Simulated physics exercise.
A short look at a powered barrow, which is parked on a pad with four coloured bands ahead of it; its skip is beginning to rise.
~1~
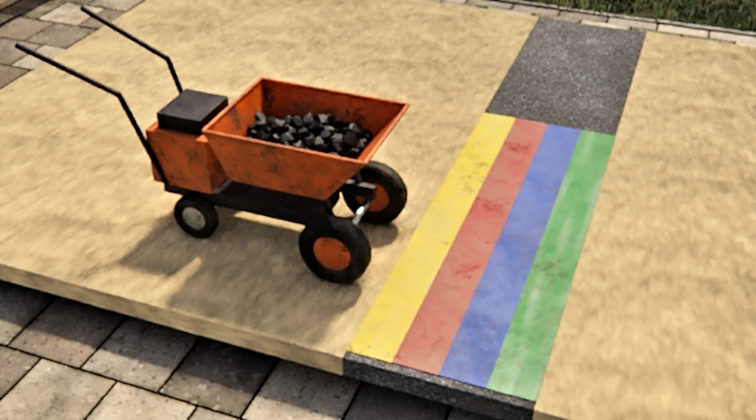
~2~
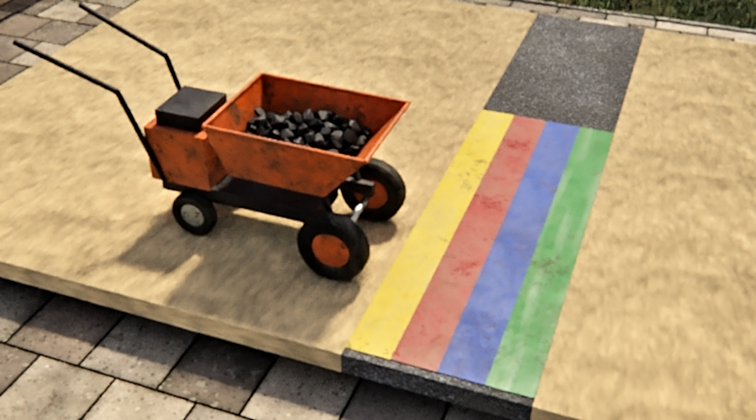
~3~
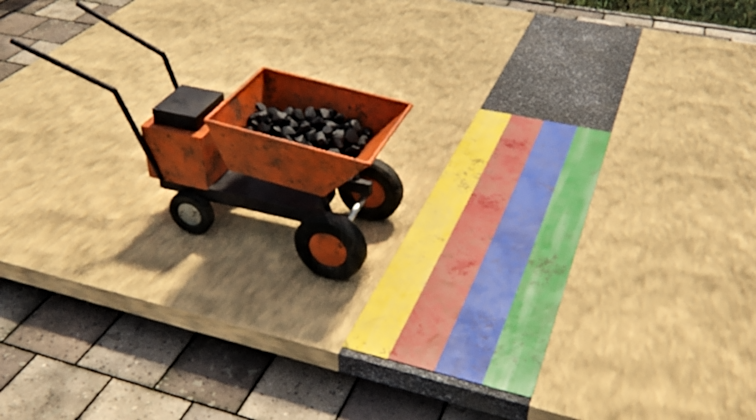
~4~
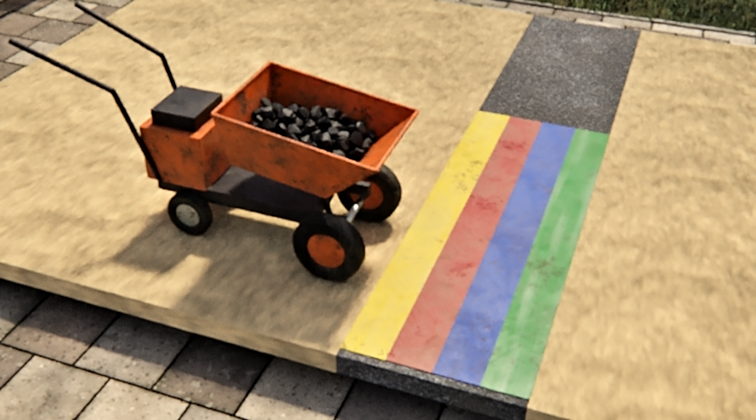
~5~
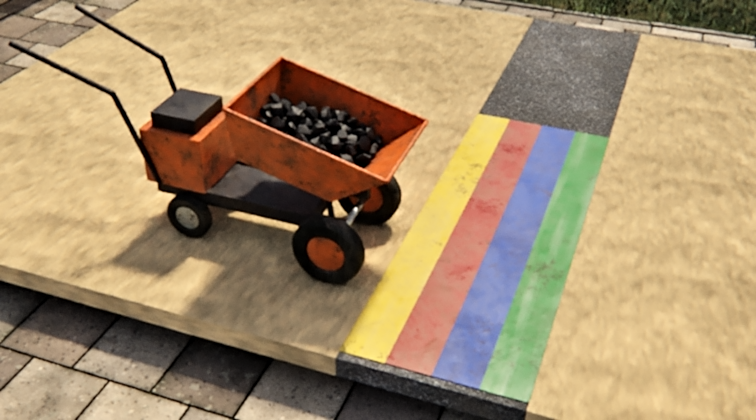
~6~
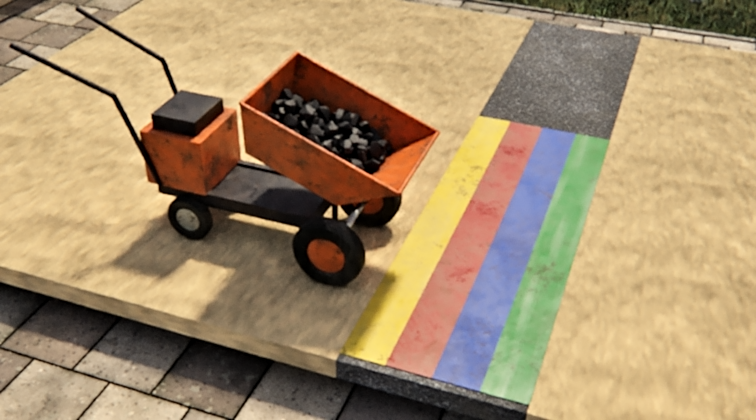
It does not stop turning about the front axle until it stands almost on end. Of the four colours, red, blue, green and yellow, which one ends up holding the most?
The blue one holds the most.
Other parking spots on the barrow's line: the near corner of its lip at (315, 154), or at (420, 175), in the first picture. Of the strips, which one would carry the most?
That red strip for the first spot, the strip in green for the second.
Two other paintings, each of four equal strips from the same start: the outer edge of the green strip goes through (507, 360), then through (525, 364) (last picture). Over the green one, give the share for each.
Near 30 and 20 in a hundred.
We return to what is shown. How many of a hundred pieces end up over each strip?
In per cent, approximately: Yellow 0, red 15, blue 40, green 20.
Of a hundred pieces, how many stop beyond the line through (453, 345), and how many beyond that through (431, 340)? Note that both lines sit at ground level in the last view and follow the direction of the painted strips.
In order: Near 60 %, then 70 %.
Soon after the last picture, skip tipped steeply; all in the skip.
A little later, skip tipped right over; about half in the skip; a small part over the red strip; about a quarter over the blue strip; a stray few over the green strip.
Later still, skip tipped right over; about a quarter in the skip; a small part over the red strip; about a third over the blue strip; about a quarter over the green strip; a stray few off the paint.
At rest, skip tipped right over; about a quarter in the skip; none over the yellow strip; a small part over the red strip; about a third over the blue strip; about a quarter over the green strip; a stray few off the paint.
